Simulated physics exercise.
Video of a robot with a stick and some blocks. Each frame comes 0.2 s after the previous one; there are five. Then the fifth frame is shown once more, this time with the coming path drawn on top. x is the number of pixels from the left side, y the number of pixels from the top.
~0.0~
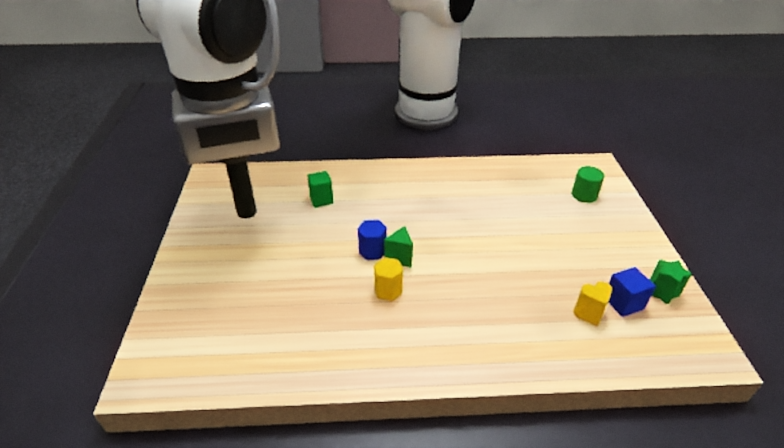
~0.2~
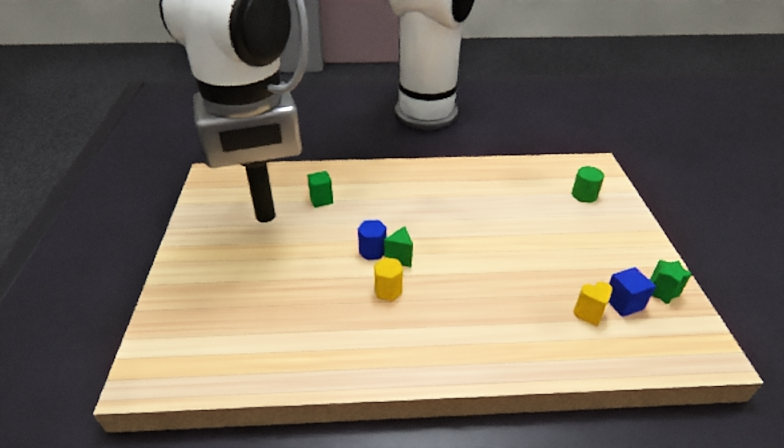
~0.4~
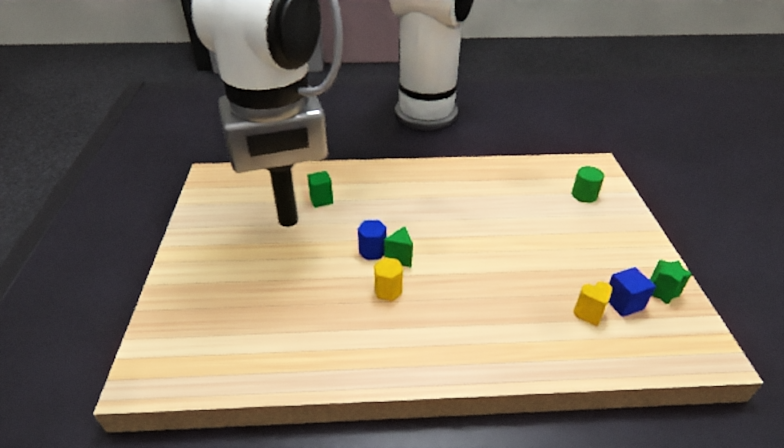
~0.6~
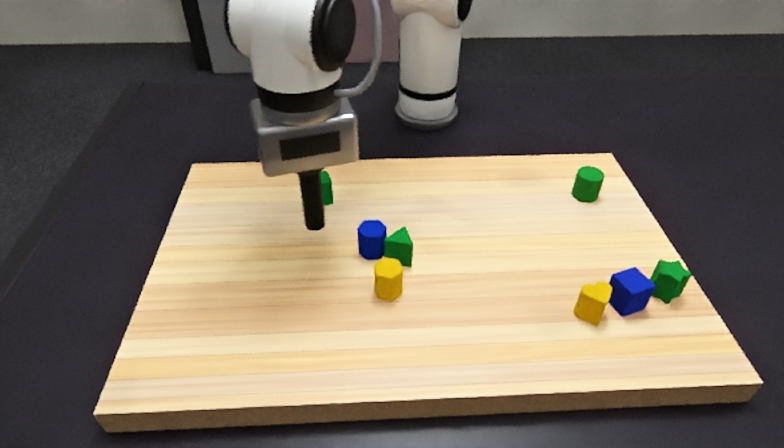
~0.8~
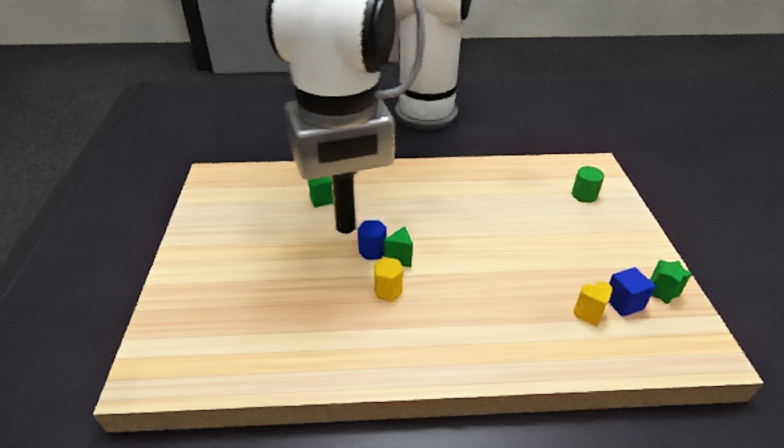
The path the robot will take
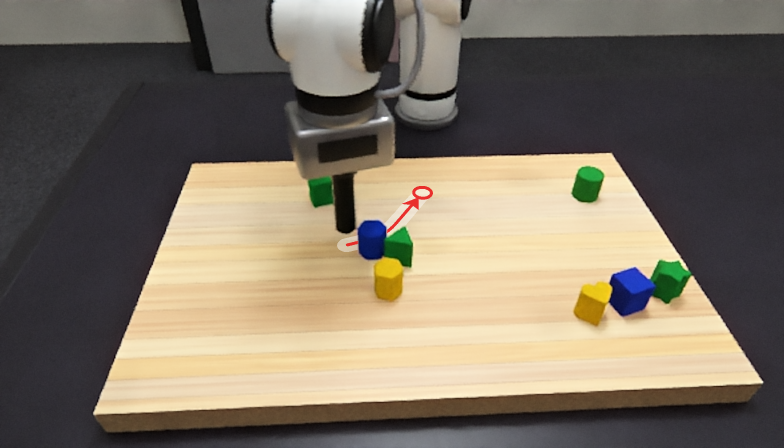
A robot arm with a black stick moved steadily to the right over a wooden board, passing in front of a green block and nearing a blue one, while all the scattered blocks stayed still.
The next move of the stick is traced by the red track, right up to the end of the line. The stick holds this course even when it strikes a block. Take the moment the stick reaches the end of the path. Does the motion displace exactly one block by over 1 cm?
Short answer: Yes.
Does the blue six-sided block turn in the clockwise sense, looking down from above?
Yes.
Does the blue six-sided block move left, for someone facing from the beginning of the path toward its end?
The answer is no.
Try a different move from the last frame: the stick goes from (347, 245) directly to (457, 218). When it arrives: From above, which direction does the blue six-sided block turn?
Turns clockwise.
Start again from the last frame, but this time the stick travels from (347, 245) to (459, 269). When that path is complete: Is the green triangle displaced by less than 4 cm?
Answer: No.
Path on the board, from (347, 245) via (384, 233) and (405, 213), ending at (423, 193).
The first path, step by step. One third of the way, stick (385, 216); blue six-sided block (386, 228), turned 35° clockwise; green triangle (405, 238).
Two thirds of the way, stick (406, 195); blue six-sided block (386, 228), turned 35° clockwise; green triangle (405, 238).
At the end, stick (424, 176); blue six-sided block (386, 228), turned 35° clockwise; yellow six-sided block in place; green triangle (405, 238).
